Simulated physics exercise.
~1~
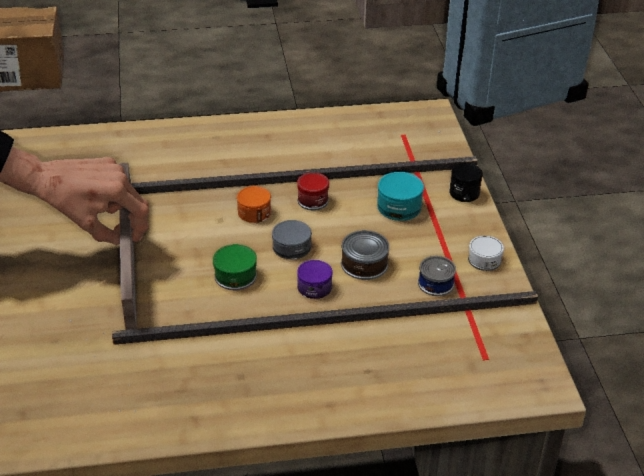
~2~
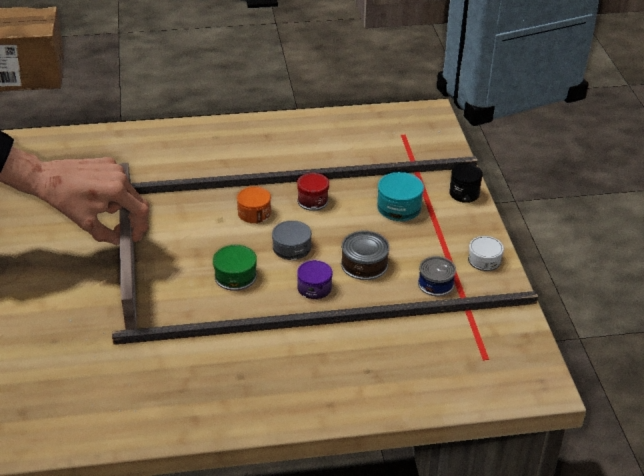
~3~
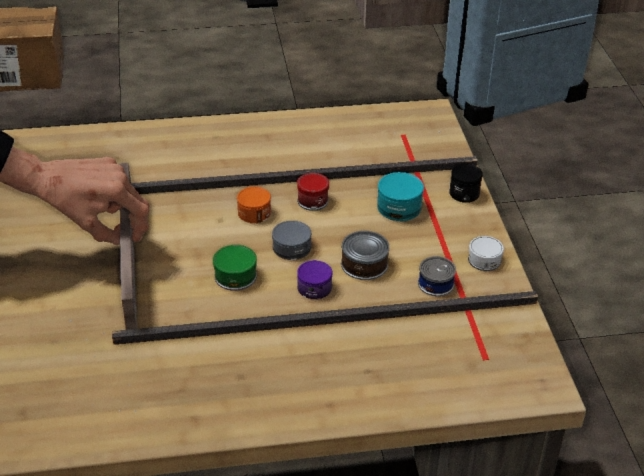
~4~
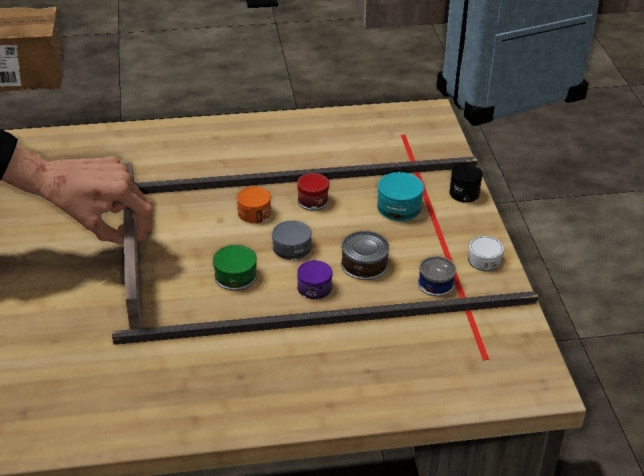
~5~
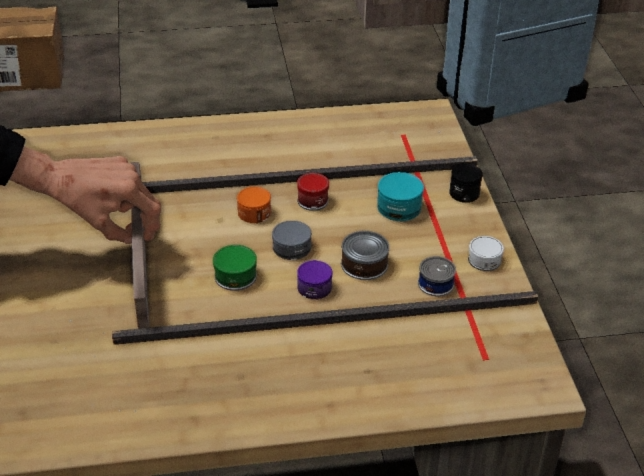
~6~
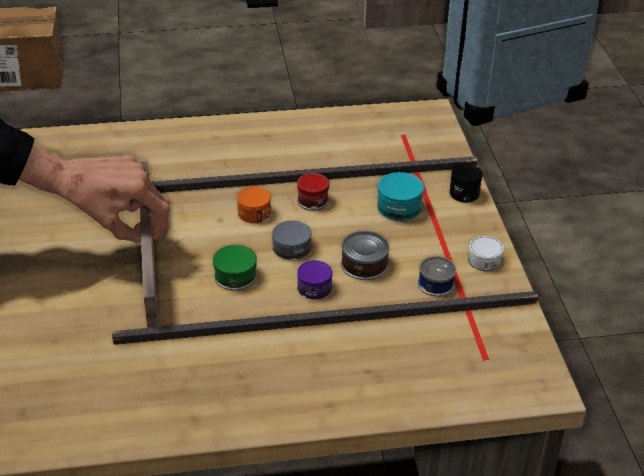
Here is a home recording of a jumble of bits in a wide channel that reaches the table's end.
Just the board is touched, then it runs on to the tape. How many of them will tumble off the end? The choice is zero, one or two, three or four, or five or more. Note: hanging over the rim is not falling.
I expect one or two pieces to come off the table.
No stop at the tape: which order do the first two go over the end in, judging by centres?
Listed earliest first, the black tub comes before the white tin.
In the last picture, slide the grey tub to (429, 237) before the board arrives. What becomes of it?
From that start, the object then is safe.
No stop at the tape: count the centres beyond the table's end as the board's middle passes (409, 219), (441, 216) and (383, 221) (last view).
0; 2; 0.
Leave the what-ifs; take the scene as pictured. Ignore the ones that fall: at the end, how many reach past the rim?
That adds up to 2.
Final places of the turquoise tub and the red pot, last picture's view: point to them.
Final centres, first then second: (484, 194), (437, 174).
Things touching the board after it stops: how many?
The number is 5.
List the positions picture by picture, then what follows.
The first picture shows black tub (466, 183); white tin (486, 253); blue tin (437, 276); board (127, 243); tape (440, 233).
The second picture shows white tin (486, 254); turquoise tub (400, 197).
The third picture shows blue tin (437, 276); orange tub (254, 205).
The fourth picture shows black tub (466, 183); green pot (235, 267).
The fifth picture shows white tin (486, 254); grey tub (292, 240).
The sixth picture shows black tub (466, 183); white tin (486, 254); blue tin (437, 276); board (148, 241); tape (440, 233).
Early on, none off yet; black tub at rest near (466, 183); white tin at rest near (486, 254); blue tin at rest near (437, 276).
Finally, the number that fall off is one or two; lost, white tin and black tub.
